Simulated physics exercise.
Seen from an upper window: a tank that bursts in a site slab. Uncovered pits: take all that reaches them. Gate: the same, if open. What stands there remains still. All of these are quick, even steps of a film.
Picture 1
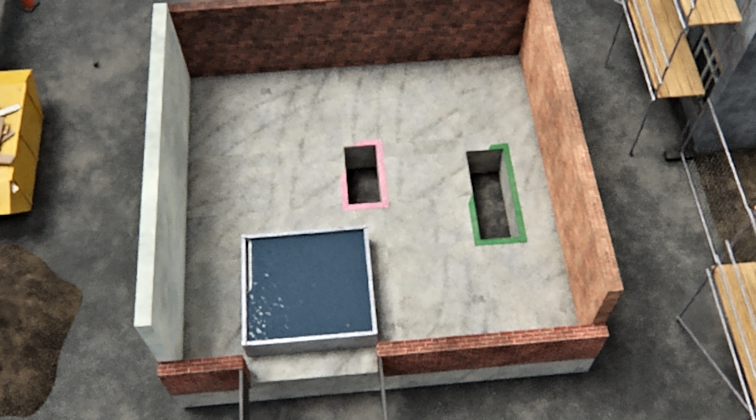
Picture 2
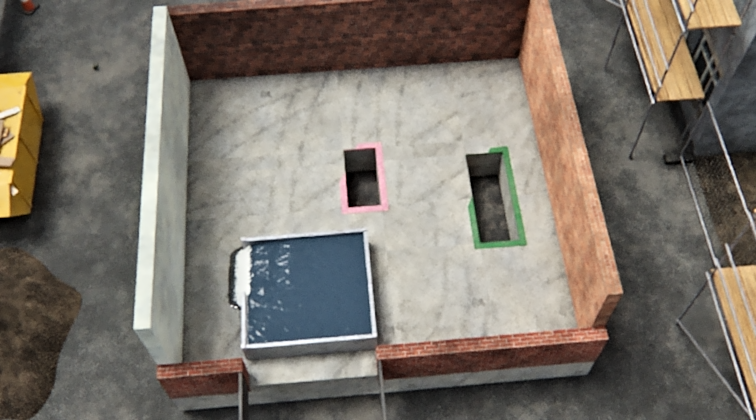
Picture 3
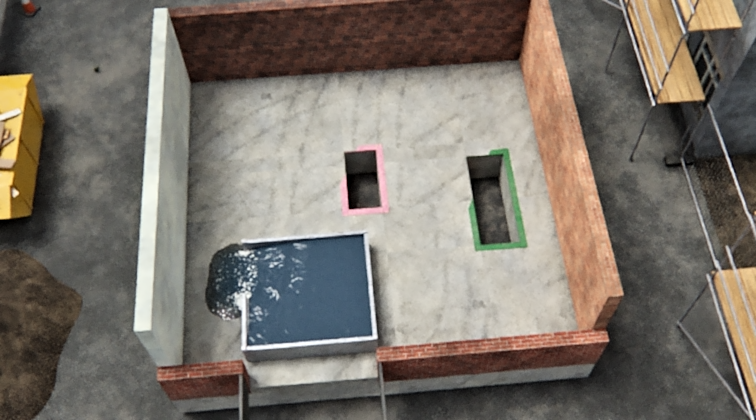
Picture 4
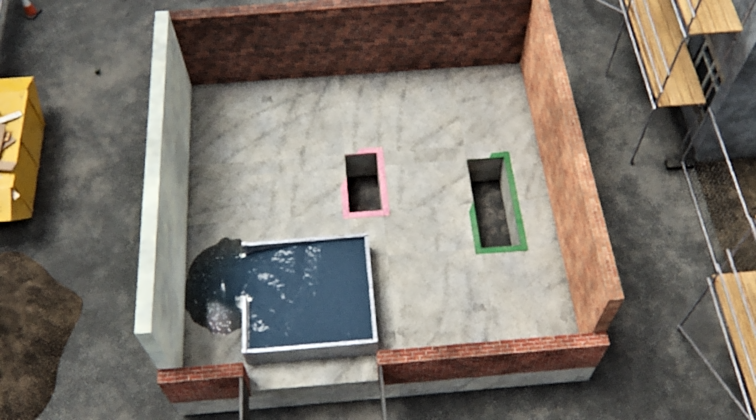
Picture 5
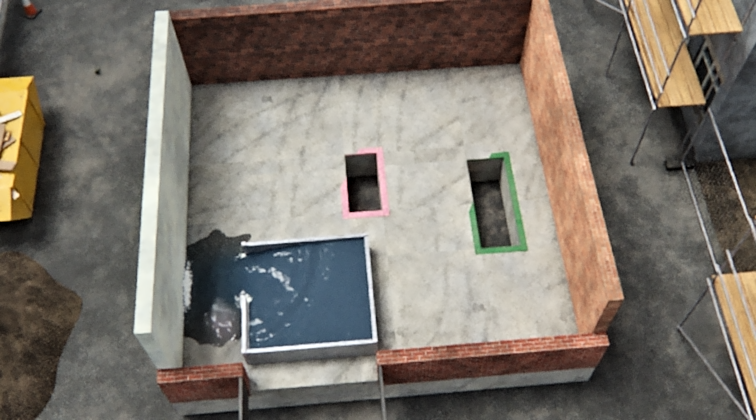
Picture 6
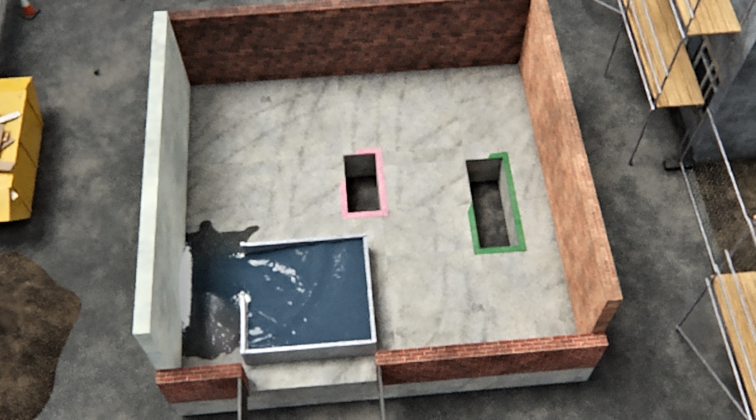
The clip shows a walled concrete slab with pink- and green-edged pits, seen from above, as water bursts from the left side of an open tank, spreads to the left wall, then widens along it.
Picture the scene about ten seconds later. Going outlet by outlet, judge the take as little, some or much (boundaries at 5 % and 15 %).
My judgement: The gate ends up with some, the green pit ends up with little, the pink pit ends up with little.
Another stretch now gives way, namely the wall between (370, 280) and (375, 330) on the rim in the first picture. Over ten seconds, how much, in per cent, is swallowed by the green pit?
For green, roughly 40 in a hundred.
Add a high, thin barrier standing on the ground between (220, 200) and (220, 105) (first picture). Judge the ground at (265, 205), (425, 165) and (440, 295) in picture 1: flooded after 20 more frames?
Running through them in order, the first comes out taken by the flood, the second free from flooding and the last free from flooding.
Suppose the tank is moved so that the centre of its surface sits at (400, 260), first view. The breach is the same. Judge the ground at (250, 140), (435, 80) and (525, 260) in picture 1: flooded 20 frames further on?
Okay, first one got wet, second one high and dry, last one high and dry.
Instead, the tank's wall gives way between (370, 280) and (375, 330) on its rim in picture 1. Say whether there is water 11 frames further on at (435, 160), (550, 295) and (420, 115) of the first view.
Result, in sequence: Untouched by the flood; inundated; untouched by the flood.
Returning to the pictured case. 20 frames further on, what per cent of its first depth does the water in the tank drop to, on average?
Roughly 52 per cent.
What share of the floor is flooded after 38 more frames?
Estimate: Near 50 %.
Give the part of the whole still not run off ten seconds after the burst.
I'd put it near 86 %.
A moment on, water covers 10 % of the floor; the gate 0 %, the green pit 0 %, the pink pit 0 %.
Next, water covers 20 % of the floor; the gate 0 %, the green pit 0 %, the pink pit 0 %.
Then, water covers 35 % of the floor; the gate 2 %, the green pit 0 %, the pink pit 0 %.
Later, water covers 50 % of the floor; the gate 7 %, the green pit 0 %, the pink pit 1 %.
In the end, water covers 65 % of the floor; the gate 10 %, the green pit 2 %, the pink pit 2 %.
